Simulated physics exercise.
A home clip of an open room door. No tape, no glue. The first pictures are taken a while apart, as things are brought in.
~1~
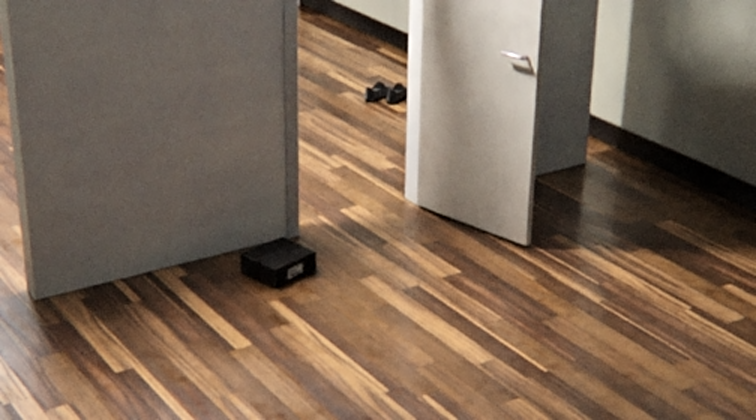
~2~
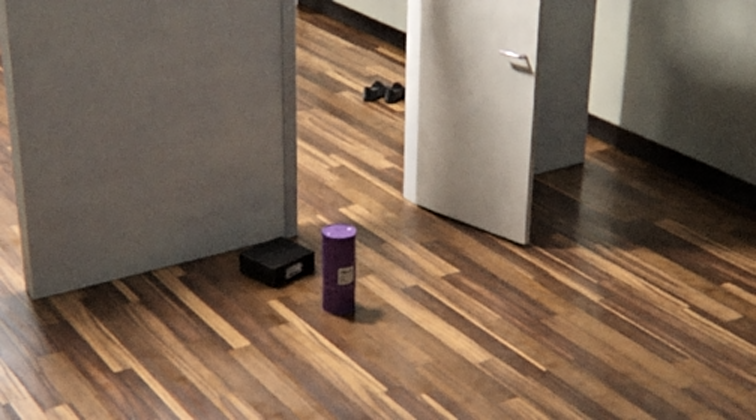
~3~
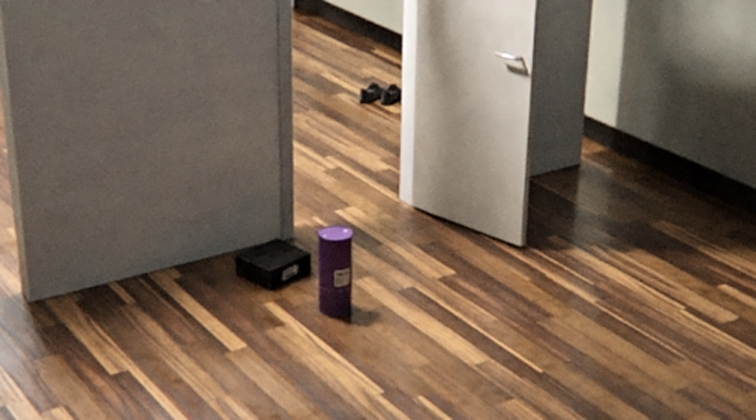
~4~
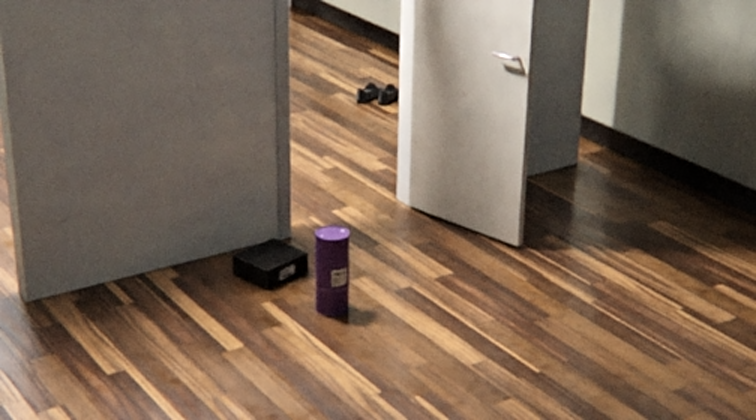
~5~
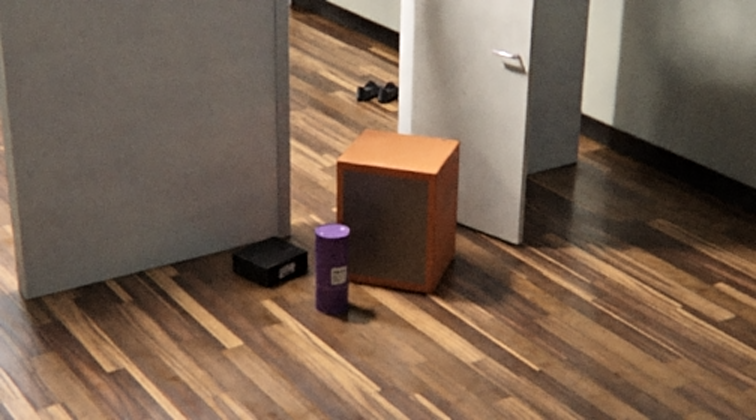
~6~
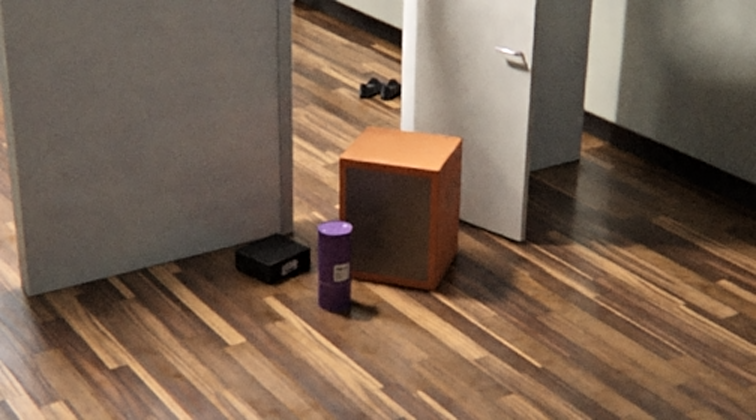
In the video, a black box sits on a wood floor near a wide-open door that stays still; a purple canister appears beside it, then an orange box-like object appears behind the canister, with no one seen placing them.
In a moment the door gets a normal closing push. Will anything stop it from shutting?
It stops short.
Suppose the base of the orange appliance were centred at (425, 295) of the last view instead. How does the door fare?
Then it closes.
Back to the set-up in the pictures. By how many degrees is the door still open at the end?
Some 75° open.
Then, 0.40 s later than the last frame, door at 99°.
Then, 0.70 s later than the last frame, door at 90°.
Then, 0.90 s later than the last frame, door at 83°.
Then, 1.00 s later than the last frame, door at 79°.
When it is over, door at 77°; all 3 as before. End places, in pixels of the last picture, orange appliance near (400, 207).
